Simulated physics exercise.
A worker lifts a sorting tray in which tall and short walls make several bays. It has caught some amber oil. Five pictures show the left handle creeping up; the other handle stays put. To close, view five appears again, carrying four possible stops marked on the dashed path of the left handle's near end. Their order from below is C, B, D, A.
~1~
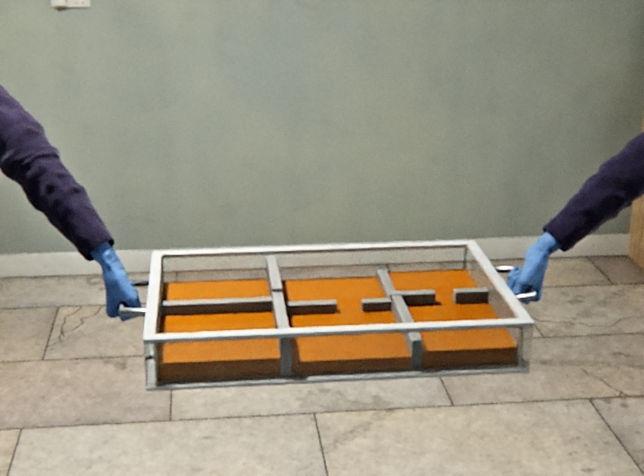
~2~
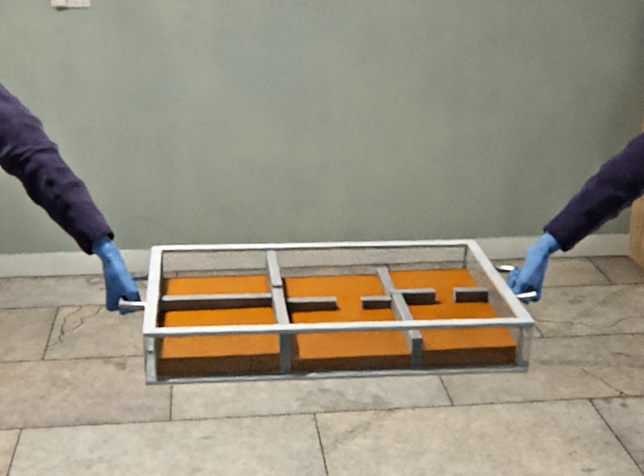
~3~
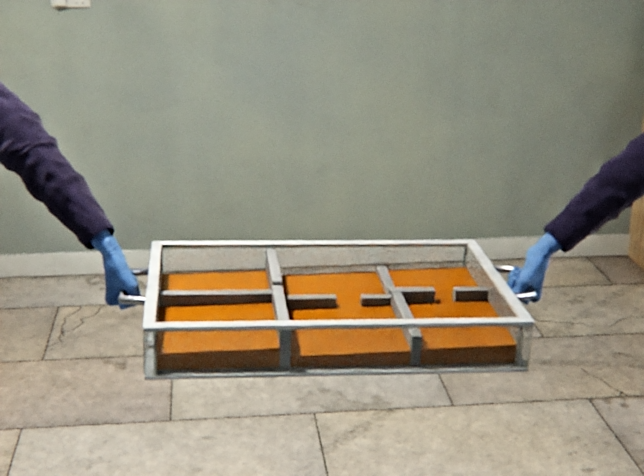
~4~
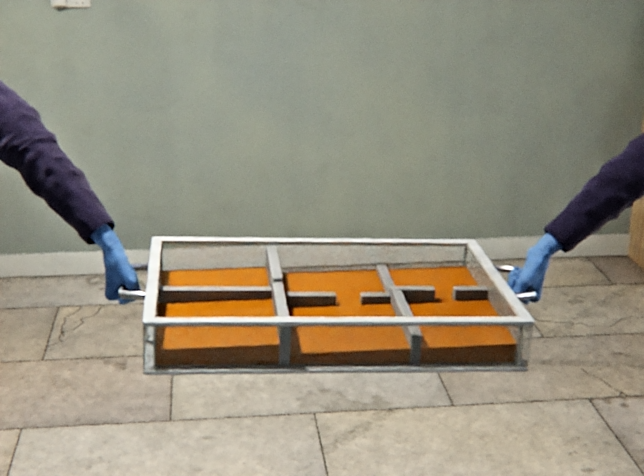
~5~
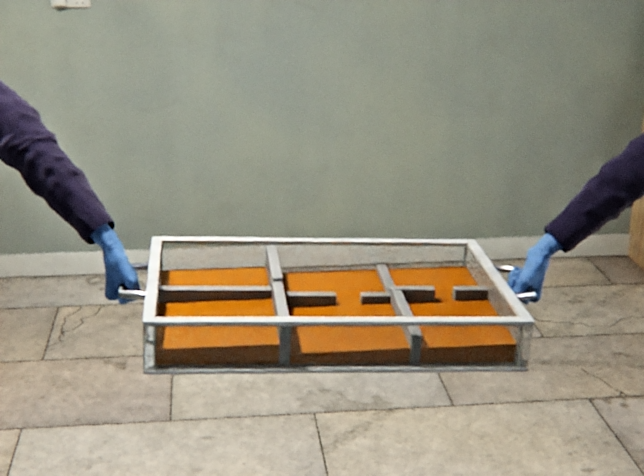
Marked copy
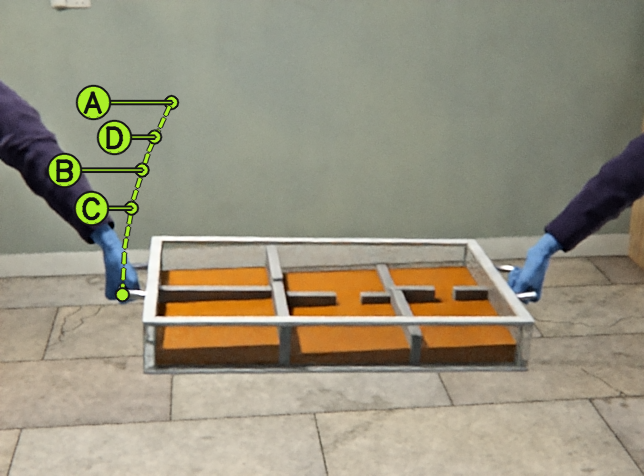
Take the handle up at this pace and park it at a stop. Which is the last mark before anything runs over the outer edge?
Choose B.
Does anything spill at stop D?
Yes, that goes wrong.
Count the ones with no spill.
Two of them.
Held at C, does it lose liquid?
No.
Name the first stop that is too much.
The answer is D.
In lime, A at (171, 102); B at (142, 170); C at (131, 208); D at (154, 137).
Choosing A, about 25 % goes over the rim.
Choosing B, nothing spills; the front right bay holds the most.
Choosing C, nothing spills; the front right bay holds the most.
Choosing D, about 9 % goes over the rim.
